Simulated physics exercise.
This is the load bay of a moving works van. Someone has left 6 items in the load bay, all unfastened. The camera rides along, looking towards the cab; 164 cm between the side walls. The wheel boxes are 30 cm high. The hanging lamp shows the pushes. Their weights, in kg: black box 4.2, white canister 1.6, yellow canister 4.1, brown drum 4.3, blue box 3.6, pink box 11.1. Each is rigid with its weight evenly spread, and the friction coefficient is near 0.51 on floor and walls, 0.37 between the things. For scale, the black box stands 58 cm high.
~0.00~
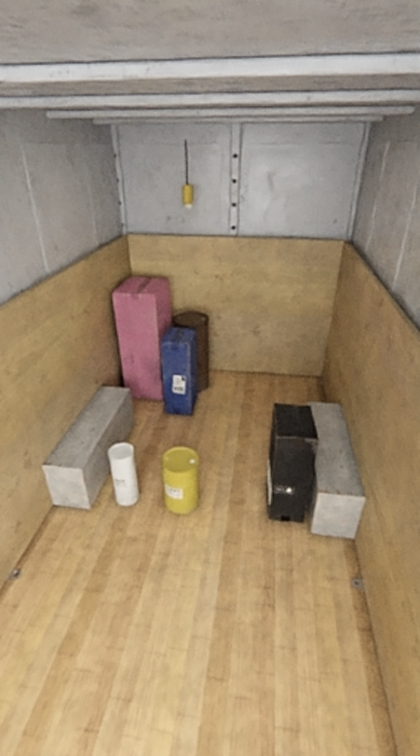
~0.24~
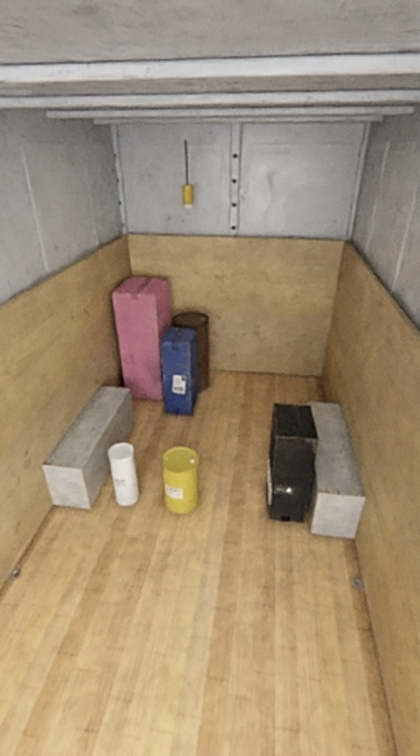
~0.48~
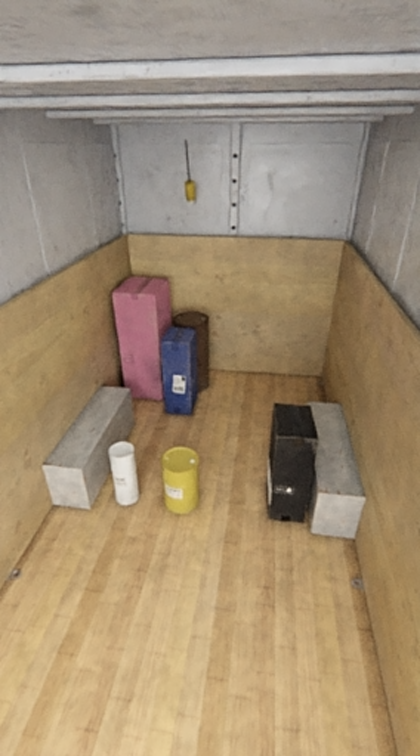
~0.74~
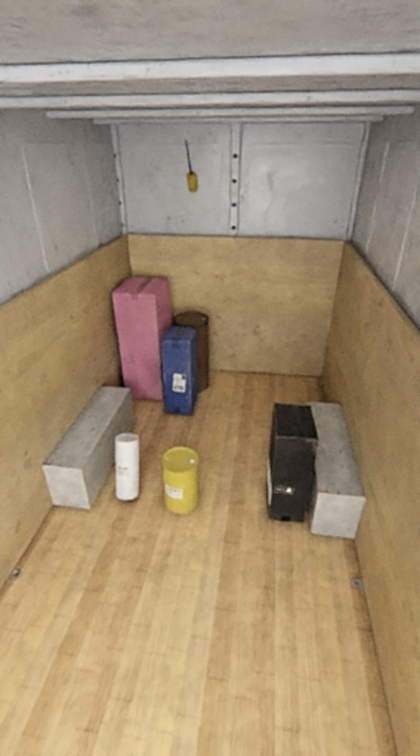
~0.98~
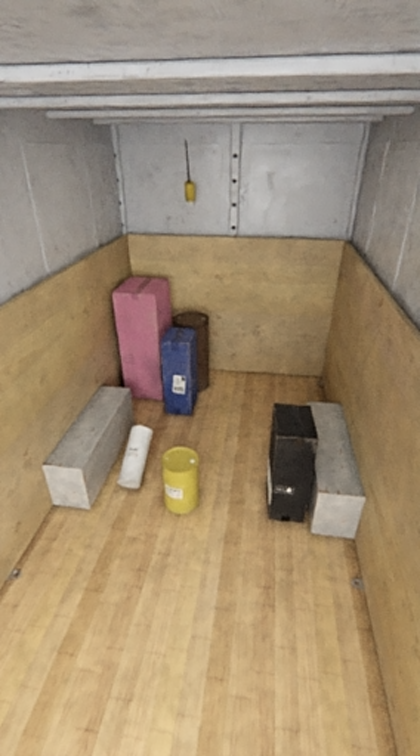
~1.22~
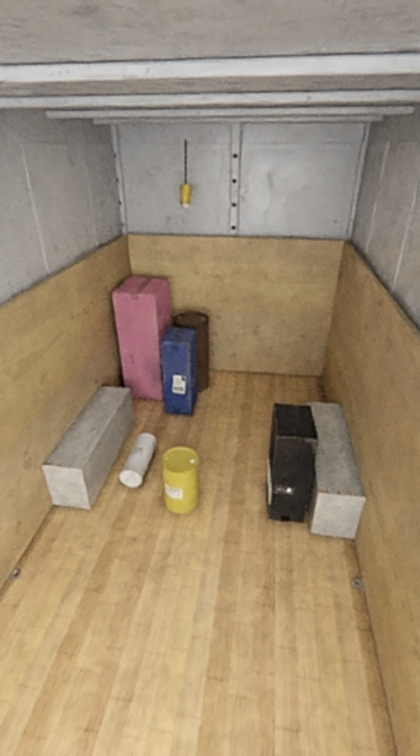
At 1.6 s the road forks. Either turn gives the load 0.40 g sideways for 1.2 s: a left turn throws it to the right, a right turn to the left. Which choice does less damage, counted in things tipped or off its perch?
Turn right.
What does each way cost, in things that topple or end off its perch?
Turning left 4, turning right 2.
Turning left. Around 2.22 s, push 0.40 g right; white canister on its side near (174, 460); black box at 7° to upright near (295, 462); blue box at 8° to upright.
Around 2.82 s, no push; white canister on its side near (192, 463); black box at 6° to upright near (294, 462); blue box on its side.
Around 3.12 s, no push; white canister on its side near (192, 463); black box at 5° to upright near (284, 462); brown drum on its side.
Finally (4.8 s), on their side or leaning hard in the load bay, white canister, brown drum, blue box and pink box; the other 2 still in place (within 15 cm). In the last view, black box near (288, 463), white canister near (192, 463).
Turning right instead, black box and white canister tipped over or off its perch, 2 of 6 in all.
